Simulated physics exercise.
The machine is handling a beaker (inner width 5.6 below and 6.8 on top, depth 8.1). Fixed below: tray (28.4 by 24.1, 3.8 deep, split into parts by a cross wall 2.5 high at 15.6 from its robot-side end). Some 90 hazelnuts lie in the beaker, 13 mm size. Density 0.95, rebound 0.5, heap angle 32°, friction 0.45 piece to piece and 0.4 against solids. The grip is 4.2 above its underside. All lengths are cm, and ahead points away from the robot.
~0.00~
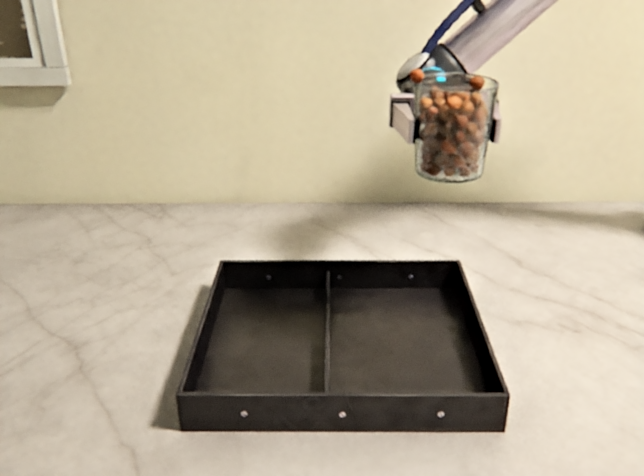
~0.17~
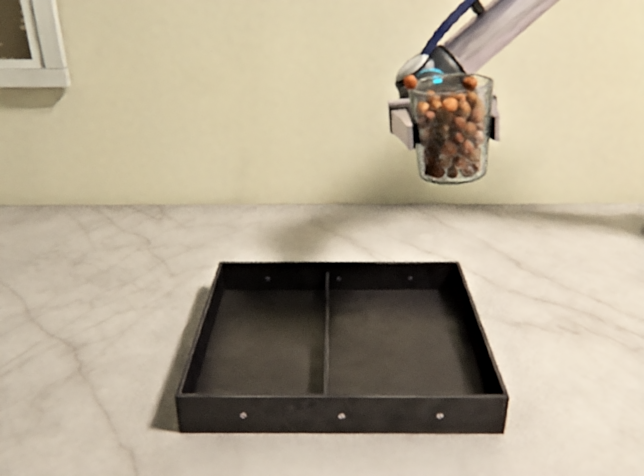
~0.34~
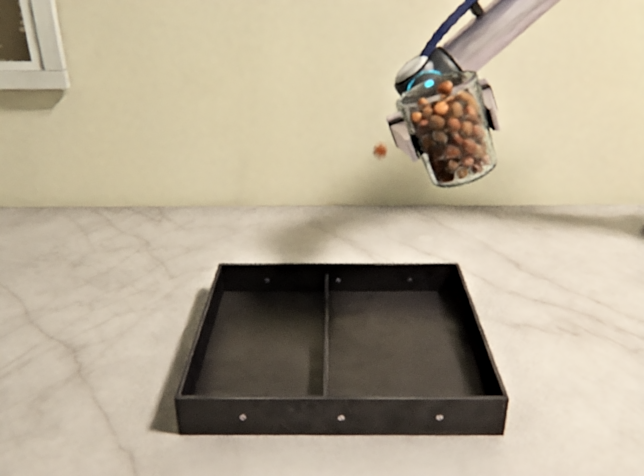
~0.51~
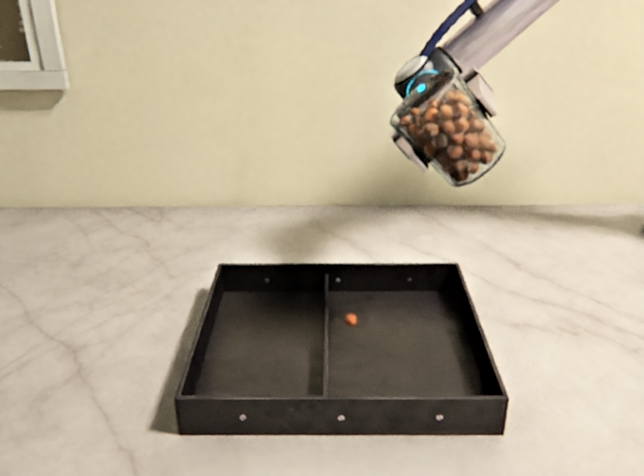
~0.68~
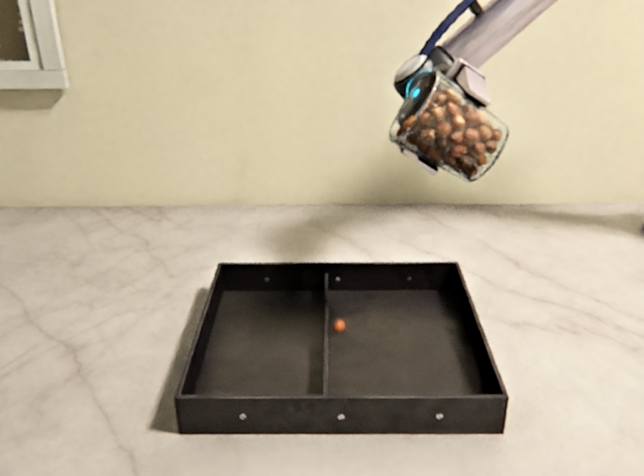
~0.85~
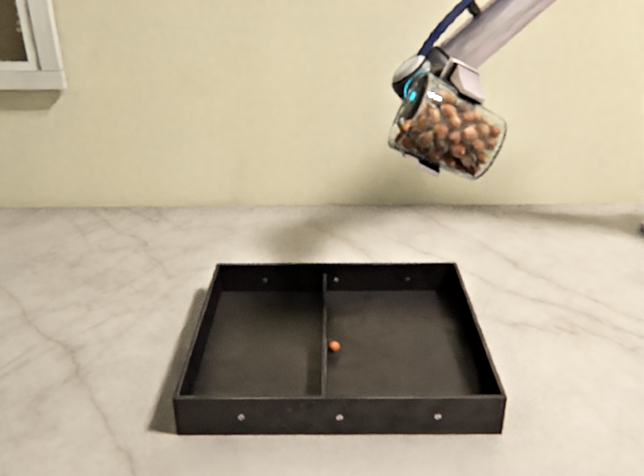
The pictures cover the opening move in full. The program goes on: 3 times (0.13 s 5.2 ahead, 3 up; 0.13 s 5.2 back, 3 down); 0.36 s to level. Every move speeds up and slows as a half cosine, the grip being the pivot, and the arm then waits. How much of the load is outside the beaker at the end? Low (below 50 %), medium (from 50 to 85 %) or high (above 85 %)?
A high share, above 85 %, ends outside the beaker.
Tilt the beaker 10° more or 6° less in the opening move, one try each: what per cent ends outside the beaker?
About 100 and 80 per cent.
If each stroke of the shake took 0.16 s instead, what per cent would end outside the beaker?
Then about 65 per cent.
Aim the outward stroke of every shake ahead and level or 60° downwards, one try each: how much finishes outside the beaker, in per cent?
About 70 and 15 per cent.
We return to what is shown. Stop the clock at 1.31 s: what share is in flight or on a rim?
About 2 per cent.
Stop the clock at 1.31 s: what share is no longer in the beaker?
Near 65 per cent so far.
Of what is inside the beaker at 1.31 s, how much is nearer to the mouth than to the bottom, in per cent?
Some 95 per cent.
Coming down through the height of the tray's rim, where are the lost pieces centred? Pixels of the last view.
Around (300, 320).
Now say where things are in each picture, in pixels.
The first frame shows beaker middle at (452, 130), level; upper third of the load around (453, 107), from x 415 to 480, top at y 75; 89 in the beaker.
The second frame shows beaker middle at (452, 131), tilted 6° forward; upper third of the load around (452, 110), from x 410 to 480, top at y 80.
The third frame shows beaker middle at (451, 133), tilted 22° forward; upper third of the load around (453, 114), from x 380 to 485, top at y 90; 88 in the beaker, 1 in flight or on a rim.
The fourth frame shows beaker middle at (451, 132), tilted 41° forward; upper third of the load around (448, 115), from x 350 to 490, top at y 95; 88 in the beaker, 1 in the robot-side part.
The fifth frame shows beaker middle at (451, 131), tilted 57° forward; upper third of the load around (452, 116), from x 340 to 495, top at y 95; 88 in the beaker, 1 in the robot-side part.
The sixth frame shows beaker middle at (450, 131), tilted 63° forward; upper third of the load around (450, 116), from x 335 to 495, top at y 95; 88 in the beaker, 1 in the robot-side part.
By 1.31 s, tilted 63° forward, highest piece 28 above the table; 40 in the far-side part, 33 in the beaker, 14 in the robot-side part, 2 in flight or on a rim.
By 1.76 s, tilted 44° forward, highest piece 22 above the table; 50 in the far-side part, 29 in the robot-side part, 6 in the beaker, 2 on the table or floor, 2 in flight or on a rim.
By 2.19 s, level, highest piece 22 above the table; 50 in the far-side part, 31 in the robot-side part, 6 in the beaker, 2 on the table or floor.
By 3.24 s, level, highest piece 22 above the table; 50 in the far-side part, 31 in the robot-side part, 6 in the beaker, 2 on the table or floor.
Final count, 50 in the far-side part, 31 in the robot-side part, 6 in the beaker, 2 on the table or floor. That is 93 % outside the beaker.
